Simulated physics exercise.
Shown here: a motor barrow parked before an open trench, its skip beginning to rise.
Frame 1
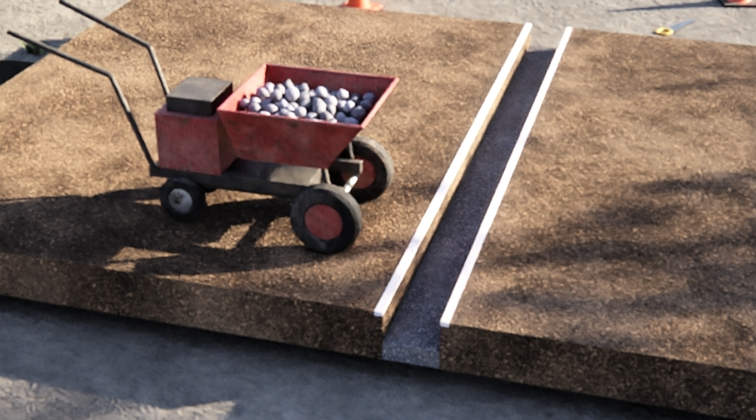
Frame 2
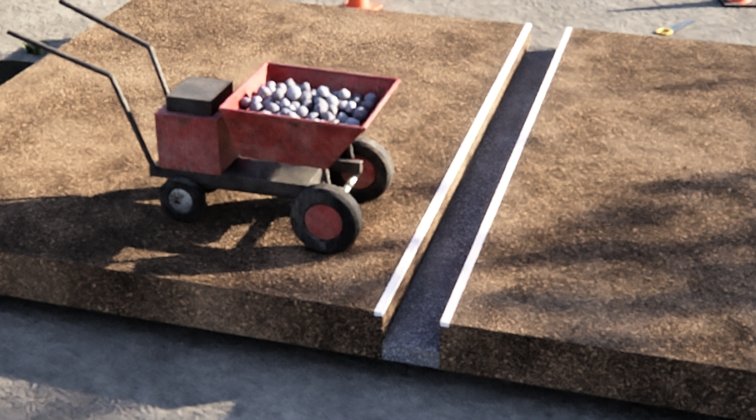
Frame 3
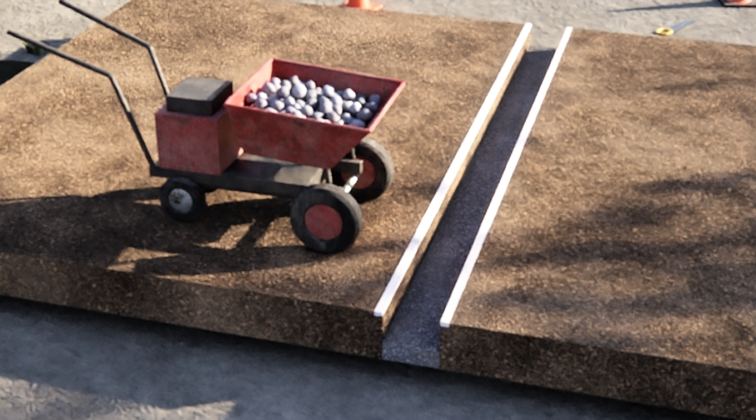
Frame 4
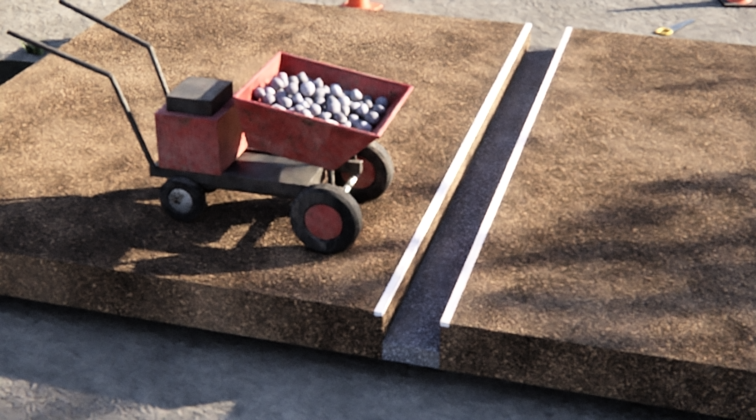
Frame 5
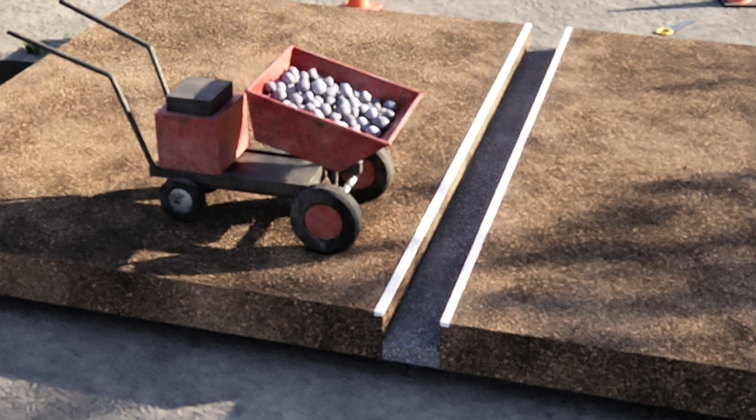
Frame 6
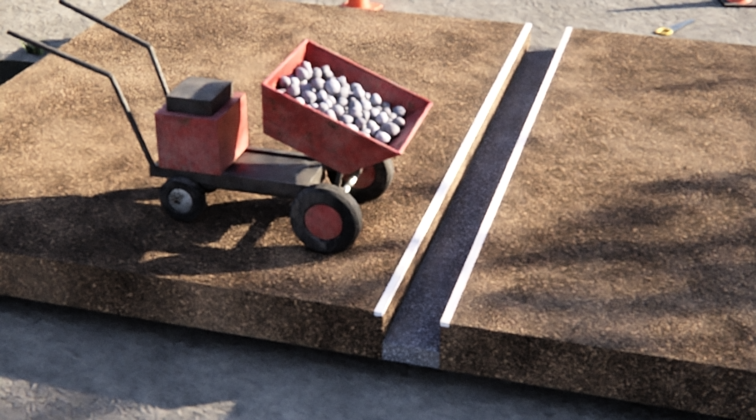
The red skip of a parked barrow tilts forward to the right, carrying round grey cobbles.
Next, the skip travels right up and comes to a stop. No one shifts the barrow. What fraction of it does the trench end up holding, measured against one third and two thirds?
My guess is the trench keeps one to two thirds of it.
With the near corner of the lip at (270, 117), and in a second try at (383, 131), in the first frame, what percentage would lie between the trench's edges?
About 40 percent at the first place and about 0 percent at the second.
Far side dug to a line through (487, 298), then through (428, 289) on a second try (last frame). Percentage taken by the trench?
In order, some 90 and some 0 percent.
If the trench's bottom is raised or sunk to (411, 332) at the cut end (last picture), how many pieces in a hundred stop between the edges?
Something close to 30 per cent.
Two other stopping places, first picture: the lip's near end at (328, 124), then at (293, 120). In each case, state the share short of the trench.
You'd get around 0 in a hundred, then 20 in a hundred.
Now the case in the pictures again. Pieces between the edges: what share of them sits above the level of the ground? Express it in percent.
10 per cent or so.
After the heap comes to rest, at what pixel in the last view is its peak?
Roughly at (507, 230).
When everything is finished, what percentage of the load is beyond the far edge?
That share comes out near 45 in a hundred.
Soon, skip tipped steeply; all in the skip.
A while on, skip tipped right over; about half in the skip; about a quarter in or heaped over the trench; about a quarter beyond it; a stray few falling.
Towards the end, skip tipped right over; a small part in the skip; about half in or heaped over the trench; about half beyond it.
Finally, skip tipped right over; a stray few in the skip; about half in or heaped over the trench; about half beyond it.
